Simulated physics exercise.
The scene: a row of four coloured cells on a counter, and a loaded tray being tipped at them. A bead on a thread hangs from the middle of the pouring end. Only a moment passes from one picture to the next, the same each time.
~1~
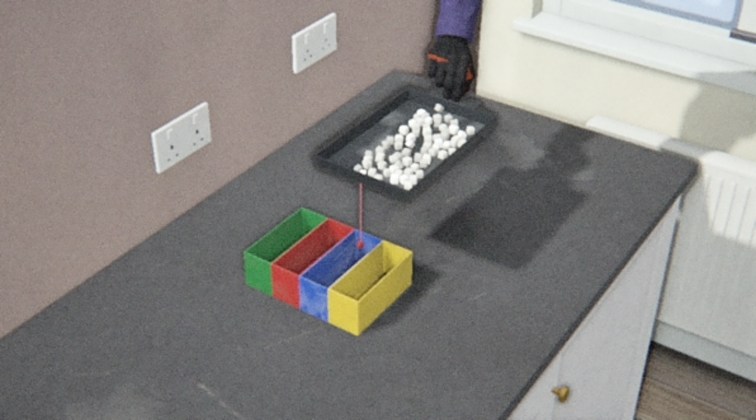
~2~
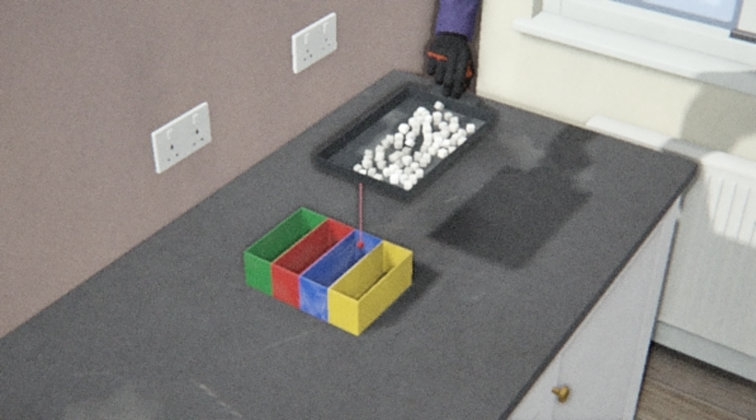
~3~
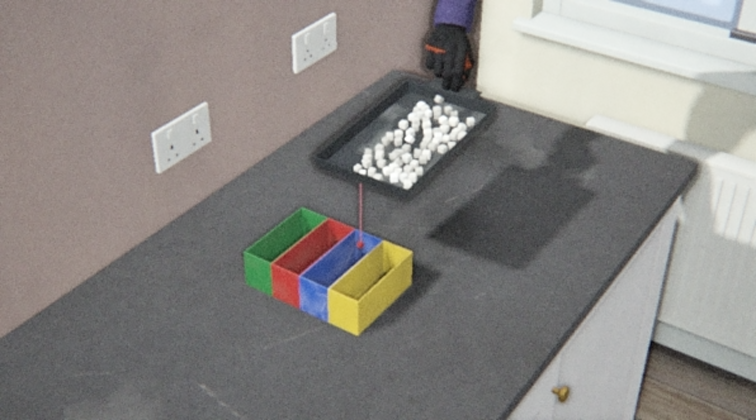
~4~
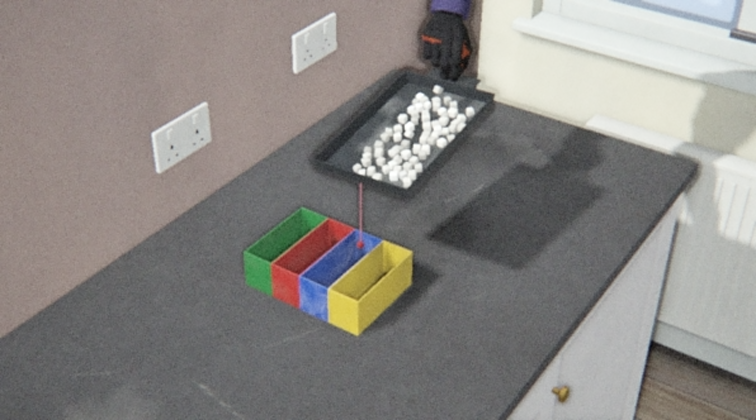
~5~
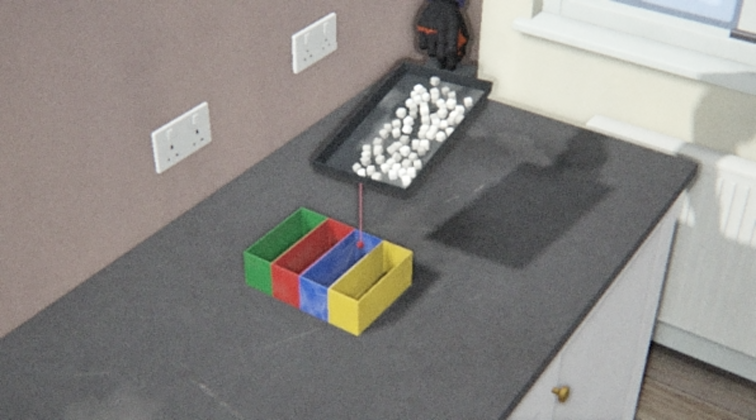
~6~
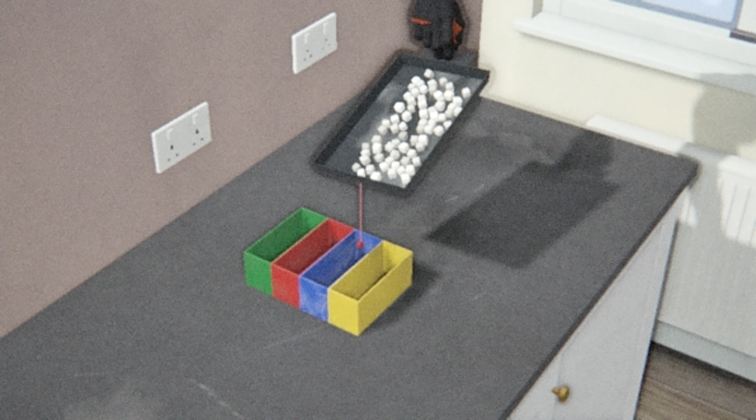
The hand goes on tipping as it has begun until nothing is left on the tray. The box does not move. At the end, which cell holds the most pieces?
It favours the red compartment.
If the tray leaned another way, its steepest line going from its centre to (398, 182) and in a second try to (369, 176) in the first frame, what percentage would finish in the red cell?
First some 0, then 20 per cent.
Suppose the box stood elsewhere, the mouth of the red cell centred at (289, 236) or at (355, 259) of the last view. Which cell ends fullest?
One: That blue cell. Two: The green cell.
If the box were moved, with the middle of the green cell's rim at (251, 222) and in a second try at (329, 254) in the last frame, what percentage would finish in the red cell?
Roughly 0 per cent, and 10 per cent.
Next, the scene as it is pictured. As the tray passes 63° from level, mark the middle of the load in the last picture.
Roughly at (348, 155).
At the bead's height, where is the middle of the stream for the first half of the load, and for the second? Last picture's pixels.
At about (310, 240), then at (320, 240).
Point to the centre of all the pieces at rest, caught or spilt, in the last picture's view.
Around (310, 282).
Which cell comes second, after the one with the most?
The runner-up: Blue.
Soon after the last picture, tray tipped steeply; nearly all on the tray; a stray few falling or outside the box.
A little later, tray tipped past a quarter turn; about two thirds on the tray; a small part in the red cell; a small part in the blue cell; a stray few in the yellow cell; about a quarter falling or outside the box.
Later still, tray tipped past a quarter turn; about two thirds in the red cell; about a quarter in the blue cell; a small part in the green cell; a small part in the yellow cell; a stray few falling or outside the box.
At rest, tray tipped past a quarter turn; about two thirds in the red cell; about a quarter in the blue cell; a small part in the green cell; a small part in the yellow cell; a stray few outside the box.
